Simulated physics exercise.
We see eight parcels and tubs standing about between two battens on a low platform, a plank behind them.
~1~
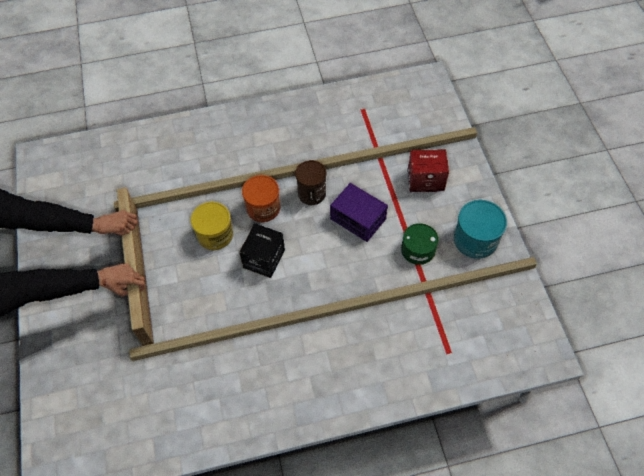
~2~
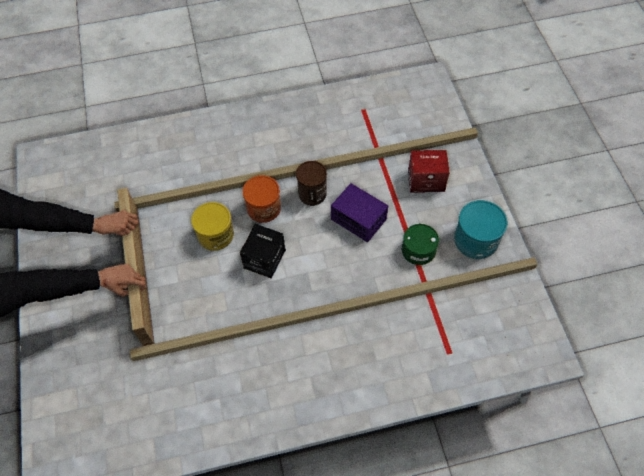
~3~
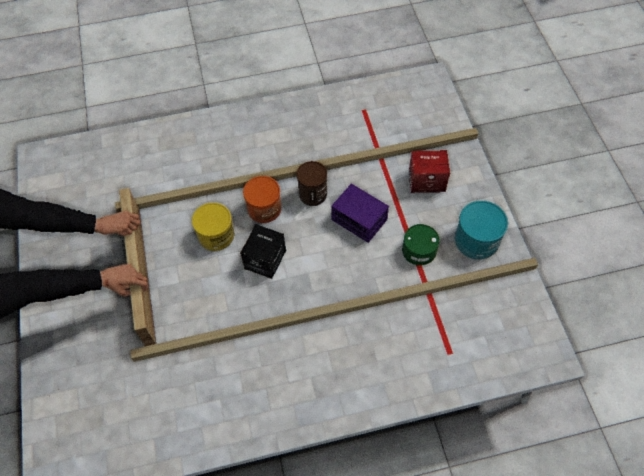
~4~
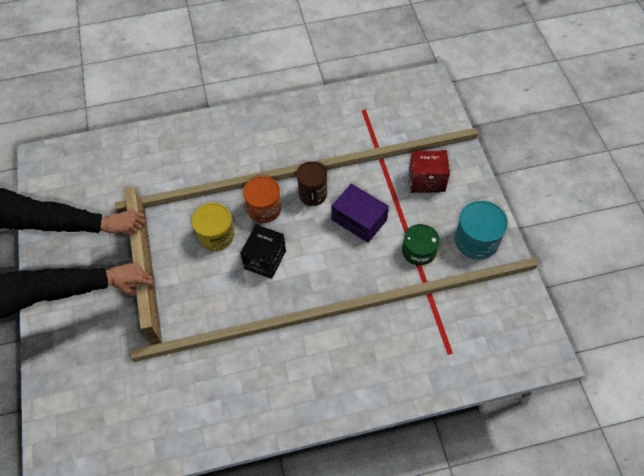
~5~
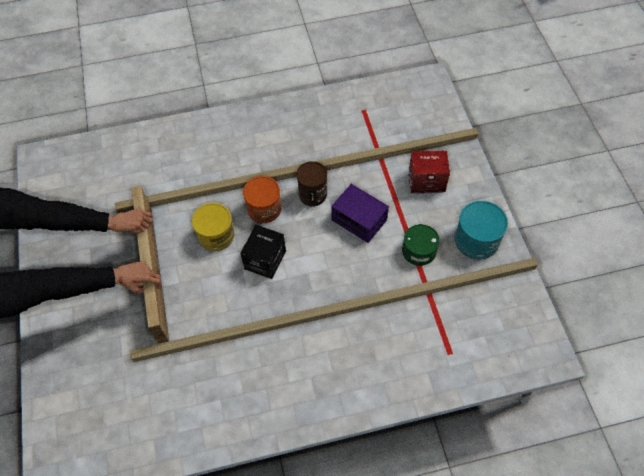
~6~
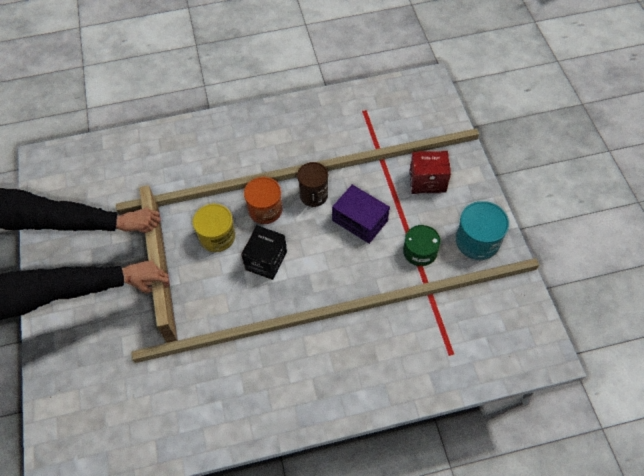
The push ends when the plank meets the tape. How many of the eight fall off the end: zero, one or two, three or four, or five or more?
The number that fall off is zero.
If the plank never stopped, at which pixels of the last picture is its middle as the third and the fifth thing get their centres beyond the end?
Its middle is around (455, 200) and later (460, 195).
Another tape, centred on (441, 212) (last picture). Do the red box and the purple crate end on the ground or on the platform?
The red box tumbles off, the purple crate survives.
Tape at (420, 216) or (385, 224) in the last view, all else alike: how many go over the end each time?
The counts: 0 and 0.
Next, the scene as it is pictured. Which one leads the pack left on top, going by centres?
It is the turquoise pail.
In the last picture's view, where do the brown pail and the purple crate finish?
First (437, 165), then (454, 201).
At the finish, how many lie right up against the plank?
That makes 3.
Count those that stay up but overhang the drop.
1 of them.
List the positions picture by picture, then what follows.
Turquoise pail (479, 230); red box (428, 171); green canister (420, 244); plank (135, 265); tape (401, 218), in the first picture.
Red box (428, 171); black box (263, 251), in the second picture.
Green canister (421, 245); brown pail (313, 184), in the third picture.
Turquoise pail (480, 231); plank (143, 264), in the fourth picture.
Red box (429, 172); orange pail (263, 200), in the fifth picture.
Turquoise pail (481, 231); red box (430, 173); green canister (422, 246); plank (158, 262); tape (403, 220), in the sixth picture.
Soon after, none off yet; turquoise pail at rest near (481, 231); red box at rest near (430, 173); green canister at rest near (422, 246).
Then, none off yet; turquoise pail at rest near (481, 231); red box moved a little near (435, 171); green canister at rest near (422, 246).
At rest, the number that fall off is zero.
